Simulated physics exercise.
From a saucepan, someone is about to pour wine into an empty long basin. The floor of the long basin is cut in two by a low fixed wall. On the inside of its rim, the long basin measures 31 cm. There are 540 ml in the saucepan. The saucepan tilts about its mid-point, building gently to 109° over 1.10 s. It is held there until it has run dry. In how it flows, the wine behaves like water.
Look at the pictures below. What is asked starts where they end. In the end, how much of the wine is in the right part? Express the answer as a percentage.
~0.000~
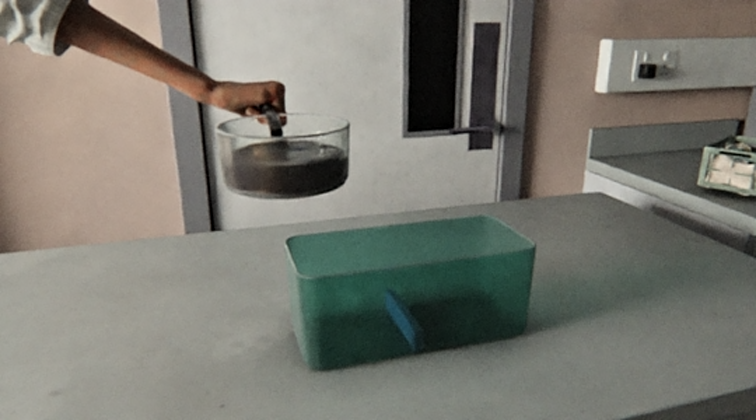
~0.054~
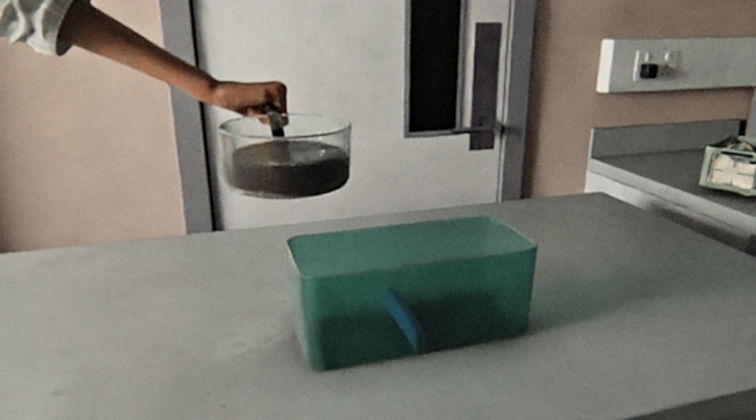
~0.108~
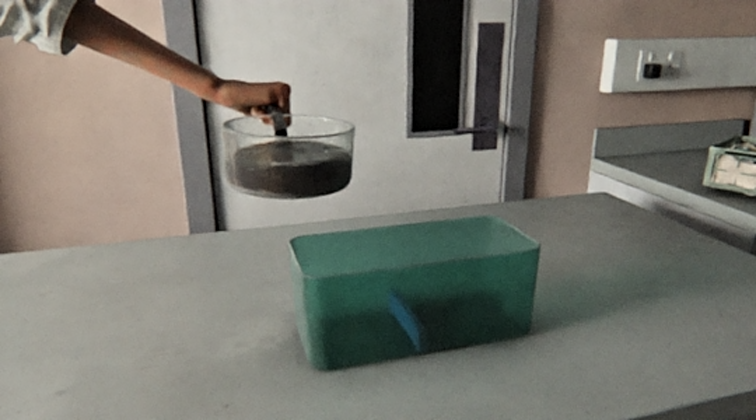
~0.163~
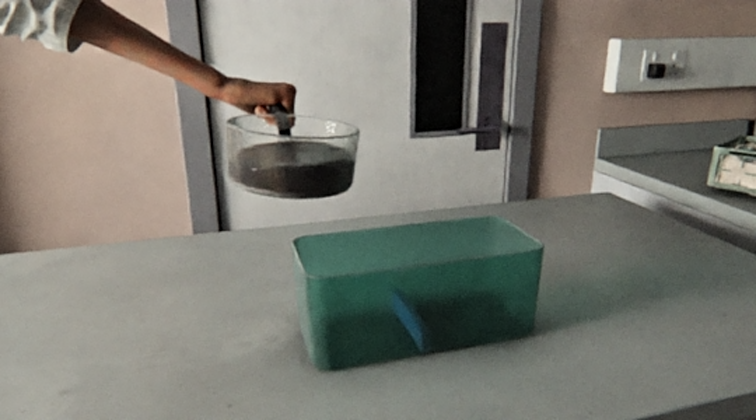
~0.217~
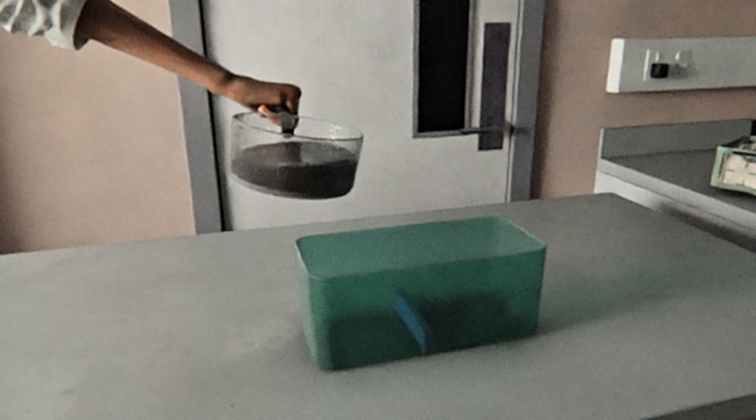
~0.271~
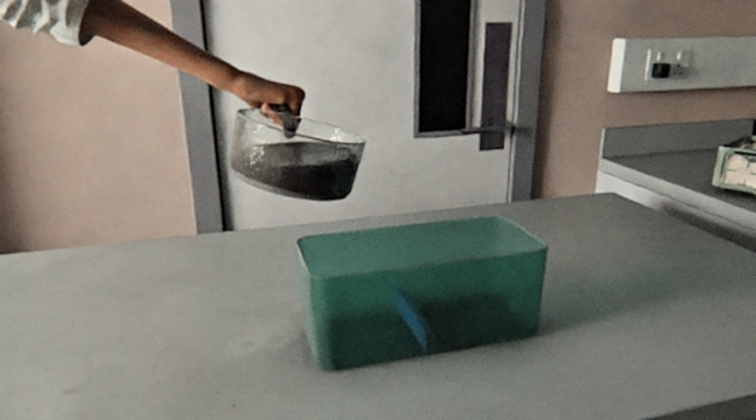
Roughly 22 percent is in the right part.
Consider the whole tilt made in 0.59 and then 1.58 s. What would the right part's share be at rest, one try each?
First 25, then 30 per cent.
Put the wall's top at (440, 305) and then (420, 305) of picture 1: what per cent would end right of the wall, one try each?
15 % and 10 %.
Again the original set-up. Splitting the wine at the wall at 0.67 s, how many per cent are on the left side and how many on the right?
Roughly 12 sits left and 0 sits right.
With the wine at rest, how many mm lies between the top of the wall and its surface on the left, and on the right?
On the left it's about 4 mm; on the right, about 24 mm.
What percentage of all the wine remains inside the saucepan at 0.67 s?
About 54 per cent.
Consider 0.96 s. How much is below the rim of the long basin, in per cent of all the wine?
Near 82 in a hundred.
After 0.67 s the tilt is 73° and 54 per cent is still to pour, 13 is left of the wall and 0 right of it.
After 0.96 s the tilt is 105° and 9 per cent is still to pour, 67 is left of the wall and 15 right of it.
After 1.27 s the tilt is 109° and 0 per cent is still to pour, 79 is left of the wall and 20 right of it.
After 1.60 s the tilt is 109° and 0 per cent is still to pour, 78 is left of the wall and 22 right of it.
In the end 78 per cent lies left of the wall, 22 right of it and 0 outside.
